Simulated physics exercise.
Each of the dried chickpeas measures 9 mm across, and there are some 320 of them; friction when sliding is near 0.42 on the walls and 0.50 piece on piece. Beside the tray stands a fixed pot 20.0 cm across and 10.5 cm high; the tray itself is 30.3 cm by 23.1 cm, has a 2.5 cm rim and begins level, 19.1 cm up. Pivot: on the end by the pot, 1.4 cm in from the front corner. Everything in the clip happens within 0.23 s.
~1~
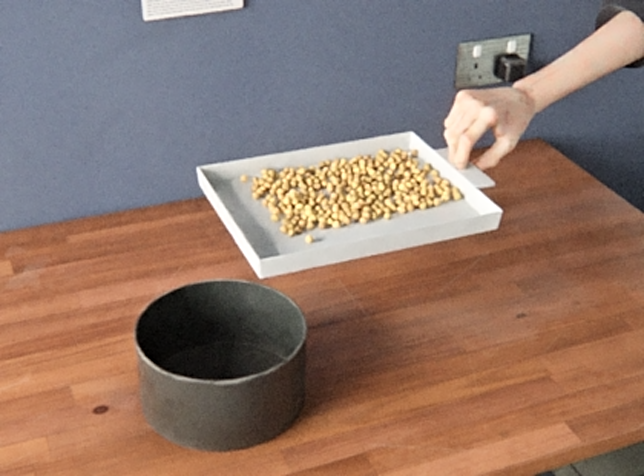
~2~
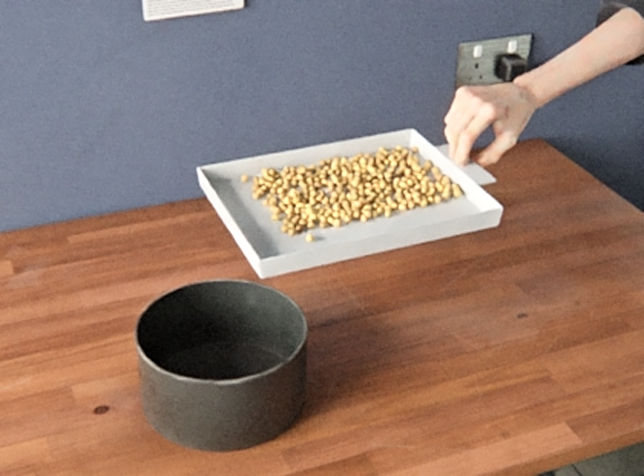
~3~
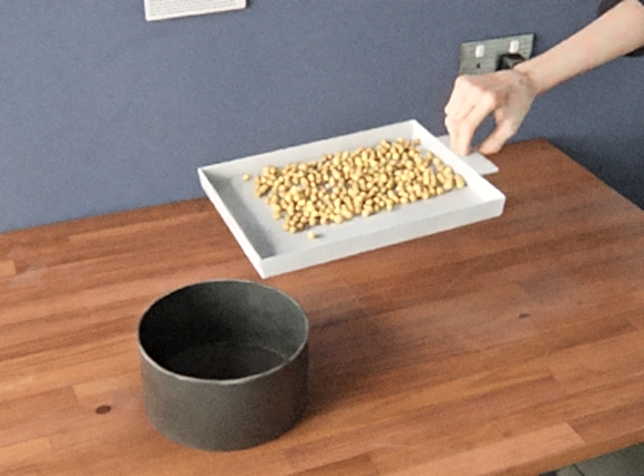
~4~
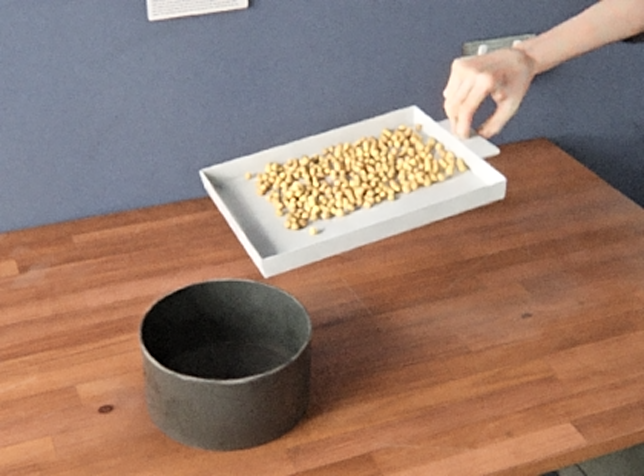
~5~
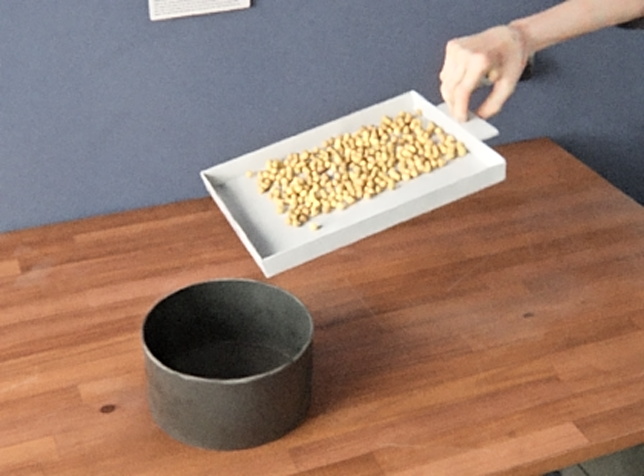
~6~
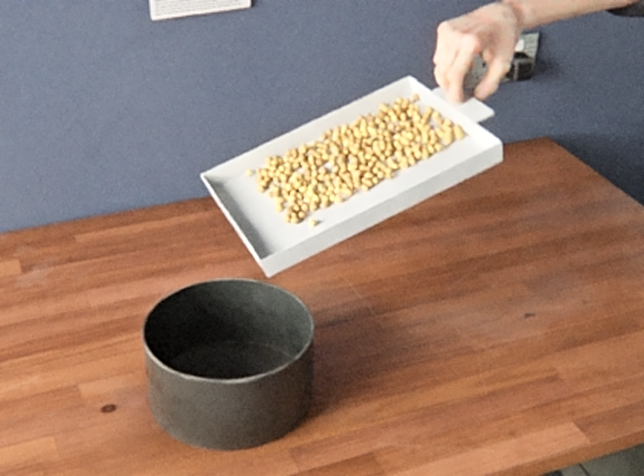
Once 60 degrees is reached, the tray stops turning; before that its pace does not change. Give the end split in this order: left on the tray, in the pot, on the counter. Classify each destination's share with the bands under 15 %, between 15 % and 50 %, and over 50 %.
Left on the tray: Over 50 %; pot: Under 15 %; counter: Between 15 % and 50 %.
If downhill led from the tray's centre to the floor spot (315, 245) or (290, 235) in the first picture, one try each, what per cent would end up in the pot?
Roughly 20 per cent on the first try and 30 per cent on the second.
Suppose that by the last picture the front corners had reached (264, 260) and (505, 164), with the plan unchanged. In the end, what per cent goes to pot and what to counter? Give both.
Pot: 15, counter: 5.
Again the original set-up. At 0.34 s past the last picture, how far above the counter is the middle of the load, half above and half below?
Roughly 24 centimetres, more or less.
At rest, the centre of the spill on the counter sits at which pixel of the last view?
Middle of the spill at rest: Roughly (126, 332).
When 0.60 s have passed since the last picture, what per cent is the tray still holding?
About 75 per cent.
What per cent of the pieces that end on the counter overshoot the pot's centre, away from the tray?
About 90 %.
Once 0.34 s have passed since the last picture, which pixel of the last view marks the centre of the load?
(257, 171), roughly.
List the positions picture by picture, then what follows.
The first picture shows tray tilt 0 degrees, front corners at (261, 259) and (499, 210); middle of the pieces at (350, 189); pot at (221, 327).
The second picture shows tray tilt 1 degrees, front corners at (261, 259) and (500, 207); middle of the pieces at (350, 188).
The third picture shows tray tilt 4 degrees, front corners at (262, 259) and (502, 196), lowest corner left back; middle of the pieces at (352, 183).
The fourth picture shows tray tilt 8 degrees, front corners at (262, 259) and (503, 179), lowest corner left back; middle of the pieces at (353, 174).
The fifth picture shows tray tilt 13 degrees, front corners at (262, 259) and (502, 161), lowest corner left back; middle of the pieces at (354, 165).
The sixth picture shows tray tilt 18 degrees, front corners at (261, 259) and (498, 142), lowest corner left back; middle of the pieces at (352, 157); pot at (229, 326).
Then, 0.20 s after the last picture, tilt 39 degrees; the tray holds 100 %, the pot 0 %.
Then, 0.34 s after the last picture, tilt 54 degrees; the tray holds 100 %, the pot 0 %.
Then, 0.60 s after the last picture, tilt 60 degrees; the tray holds 75 %, the pot 5 %.
In the end, tray 70 %, pot 5 %, counter 25 %.
